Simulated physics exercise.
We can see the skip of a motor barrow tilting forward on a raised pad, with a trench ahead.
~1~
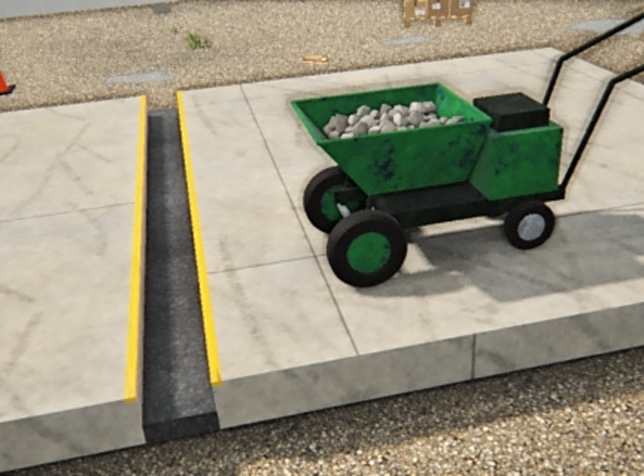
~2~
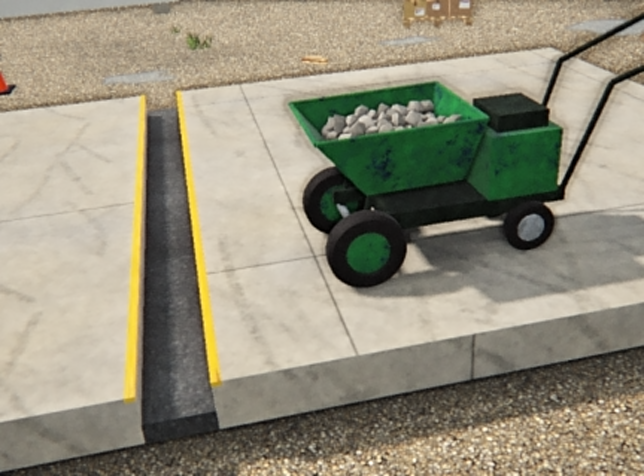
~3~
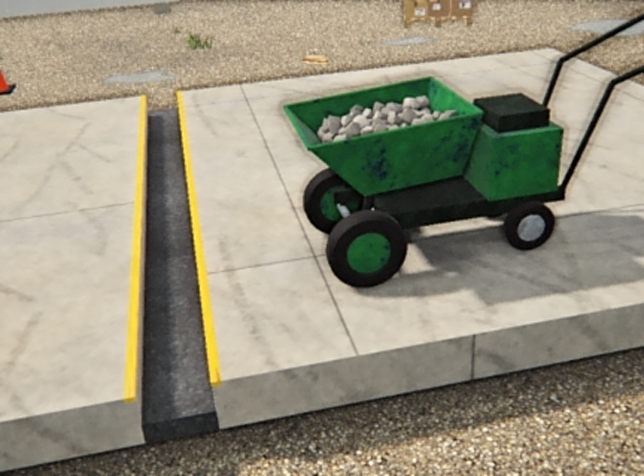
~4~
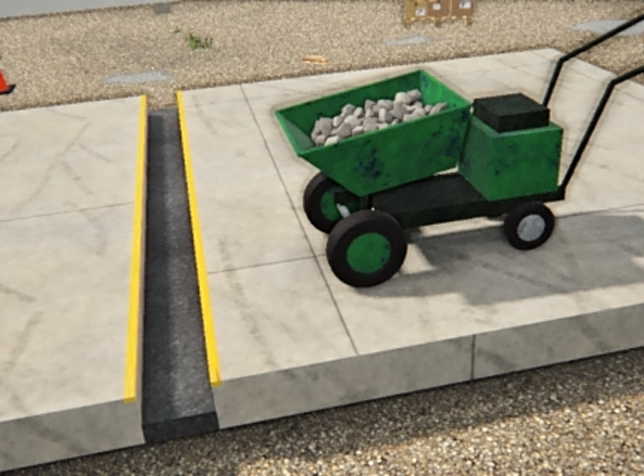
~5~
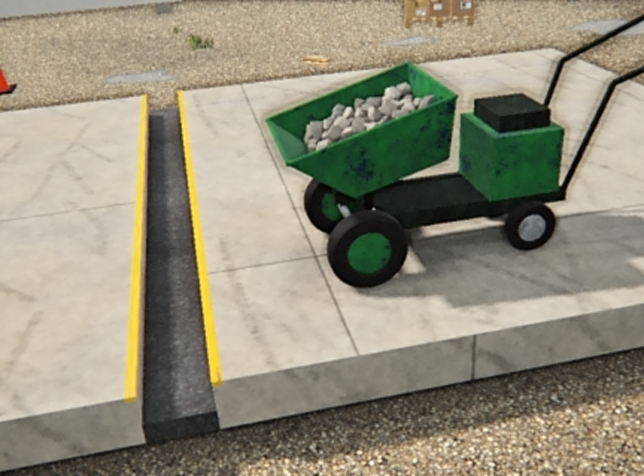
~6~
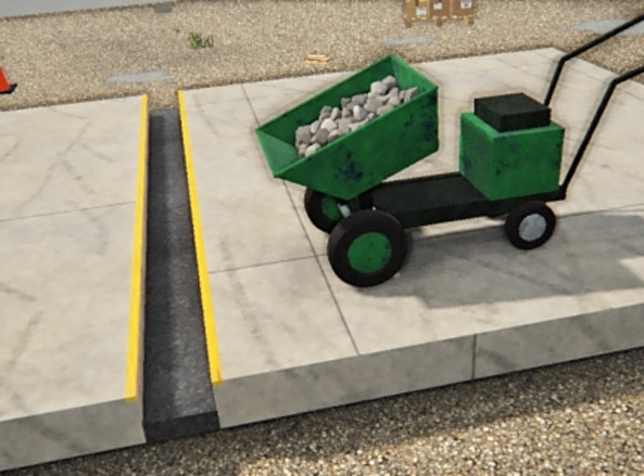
A green skip loaded with broken stones tilts forward to the left on a stationary barrow.
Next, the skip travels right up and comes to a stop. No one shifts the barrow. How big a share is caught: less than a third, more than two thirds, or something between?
Trench gets a third to two thirds.
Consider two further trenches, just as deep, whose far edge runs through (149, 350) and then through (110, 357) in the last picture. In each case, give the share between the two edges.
40 %, 50 %.
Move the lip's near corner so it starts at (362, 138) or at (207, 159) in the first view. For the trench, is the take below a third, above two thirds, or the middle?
Under a third, then less than a third.
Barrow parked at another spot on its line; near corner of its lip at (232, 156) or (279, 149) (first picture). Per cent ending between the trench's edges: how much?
Roughly 40 per cent at the first spot and 80 per cent at the second.
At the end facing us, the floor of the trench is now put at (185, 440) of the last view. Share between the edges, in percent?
It works out to some 50 per cent.
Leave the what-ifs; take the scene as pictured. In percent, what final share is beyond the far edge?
Roughly 0 per cent of the load.
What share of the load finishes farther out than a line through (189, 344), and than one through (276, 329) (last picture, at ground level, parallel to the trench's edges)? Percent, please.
Close to 40 and 70 per cent respectively.
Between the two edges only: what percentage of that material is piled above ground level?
Roughly 5 %.
Just after the last frame, skip tipped steeply; every one in the skip.
A moment on, skip tipped right over; the larger part in the skip; roughly a quarter short of the trench; about a tenth in or heaped over the trench.
Further on, skip tipped right over; roughly a third in the skip; roughly a quarter short of the trench; roughly half in or heaped over the trench; just a few beyond it.
When it is over, skip tipped right over; roughly a quarter in the skip; roughly a quarter short of the trench; roughly half in or heaped over the trench; just a few beyond it.
